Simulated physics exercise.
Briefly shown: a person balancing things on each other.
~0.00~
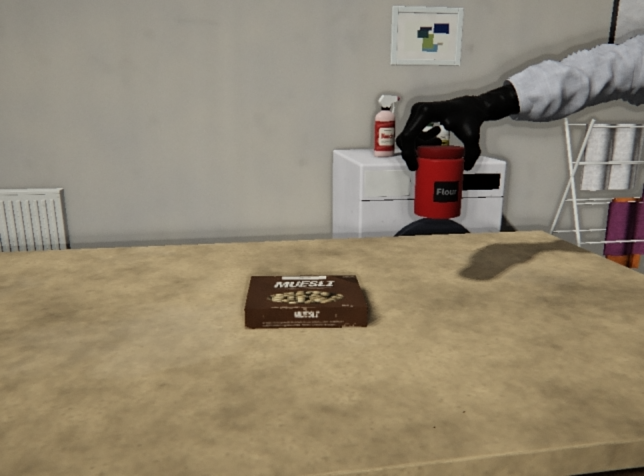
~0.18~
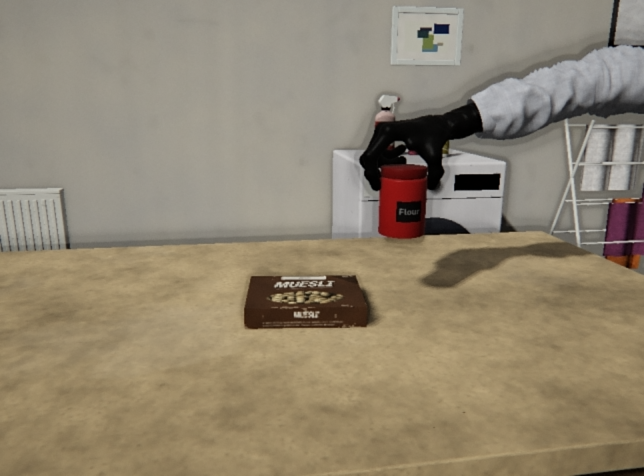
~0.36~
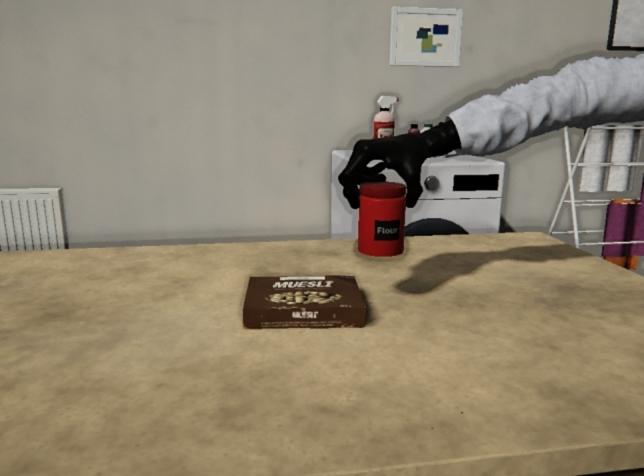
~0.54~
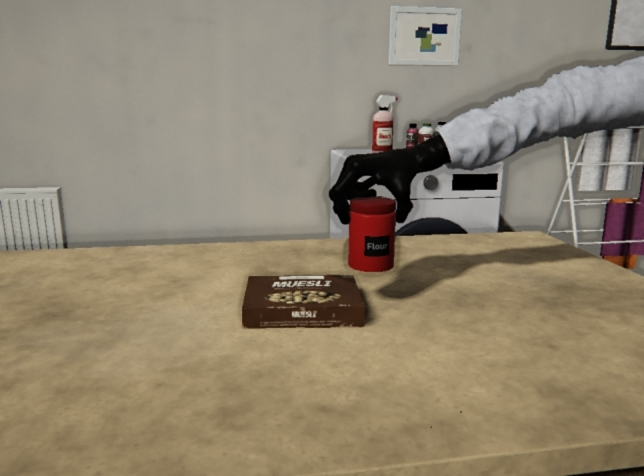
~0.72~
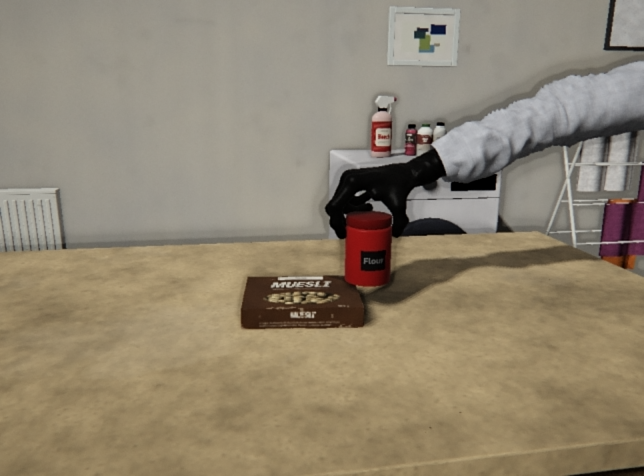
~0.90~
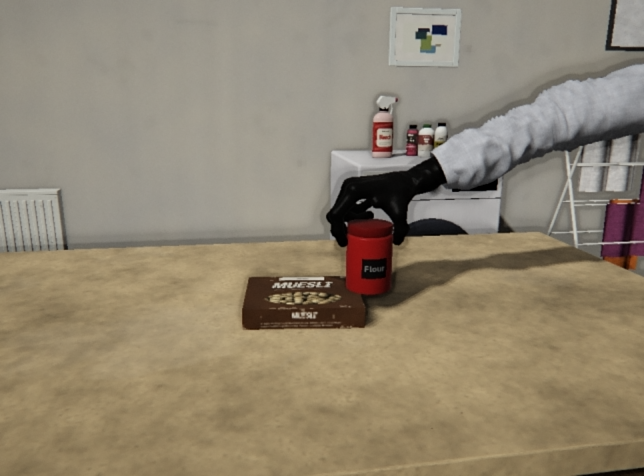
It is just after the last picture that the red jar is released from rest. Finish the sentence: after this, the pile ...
After this, the pile topples.
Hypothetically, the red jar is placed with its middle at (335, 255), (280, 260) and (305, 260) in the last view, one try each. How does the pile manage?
So the first time it stays intact, the second time it stays intact, and the third time it stays intact.
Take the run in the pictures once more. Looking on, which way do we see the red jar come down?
Off rightwards in the picture.
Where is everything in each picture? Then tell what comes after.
Still above its spot; red jar (439, 181); brown packet (305, 300), in the first frame.
Still above its spot; red jar (403, 200); brown packet (305, 300), in the second frame.
Still above its spot; red jar (382, 218); brown packet (303, 300), in the third frame.
Still above its spot; red jar (372, 234); brown packet (303, 300), in the fourth frame.
Still above its spot; red jar (368, 248); brown packet (302, 301), in the fifth frame.
In place under the hand; red jar (369, 255); brown packet (303, 301), in the sixth frame.
Around 1.20 s, red jar rocked 48° from its first pose near (393, 270).
Around 1.30 s, red jar now fallen.
Around 1.40 s, nothing new.
Finally (2.0 s), fallen, red jar; brown packet still in place. Final places as the last picture's camera would see them, red jar near (422, 285). The pile loses its balance.
